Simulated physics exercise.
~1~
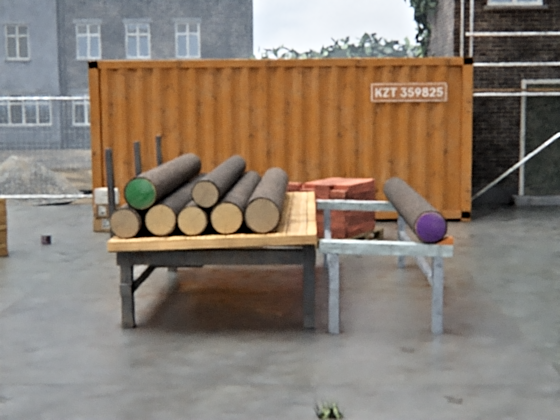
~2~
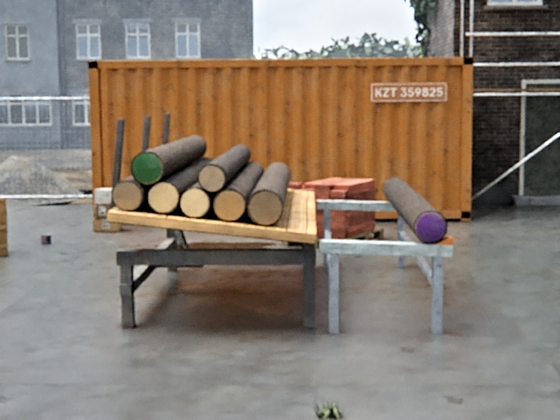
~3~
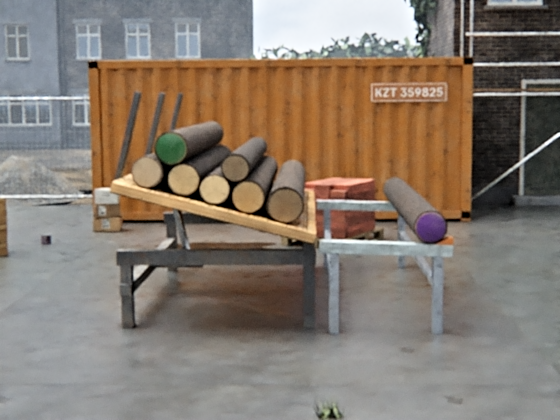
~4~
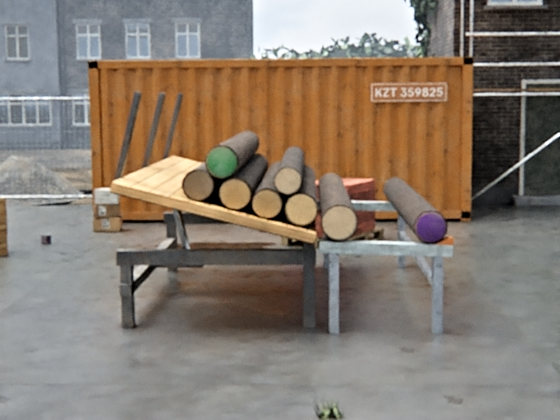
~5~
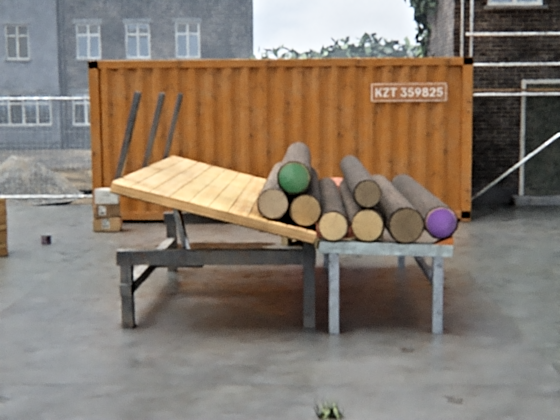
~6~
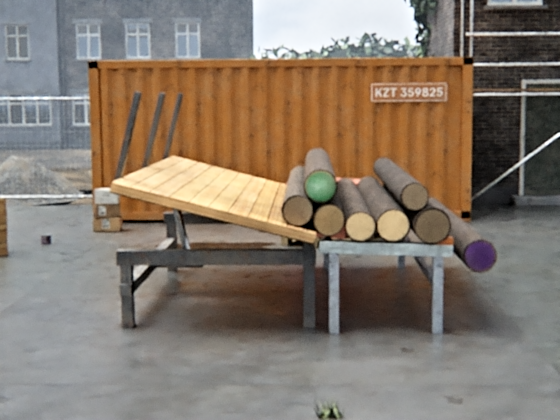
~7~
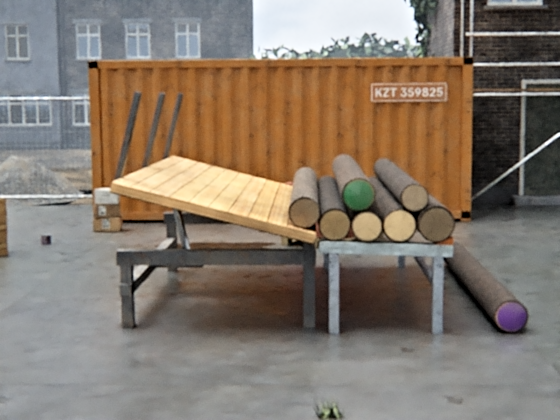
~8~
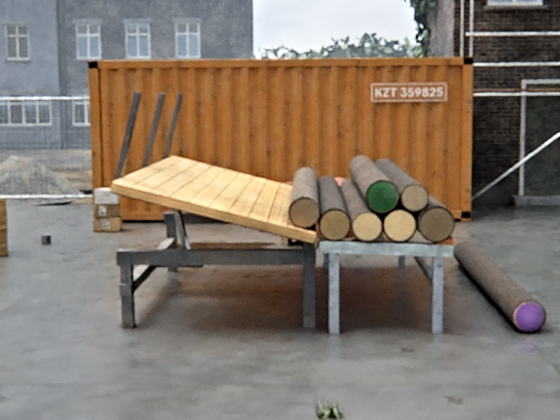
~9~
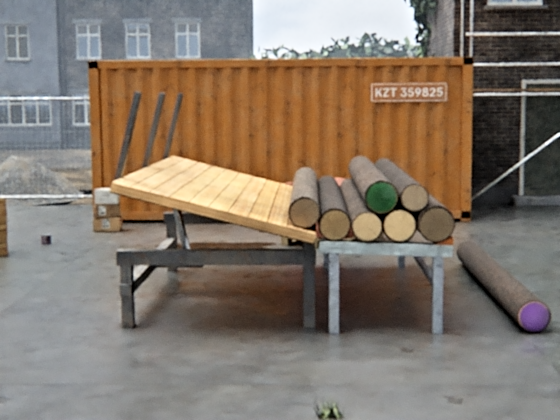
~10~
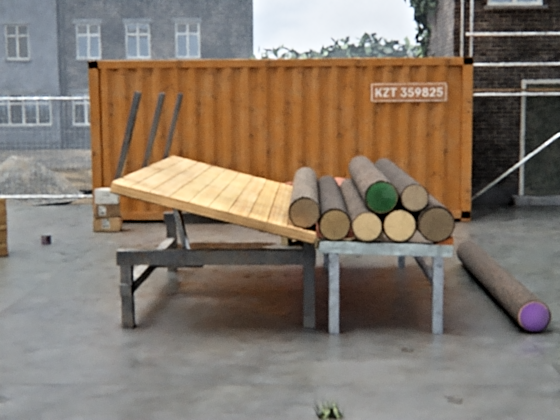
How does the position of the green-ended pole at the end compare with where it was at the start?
At the start it lies on top of other poles near the left end of the wooden deck. By the end it rests on top of the poles on the rack to the right.
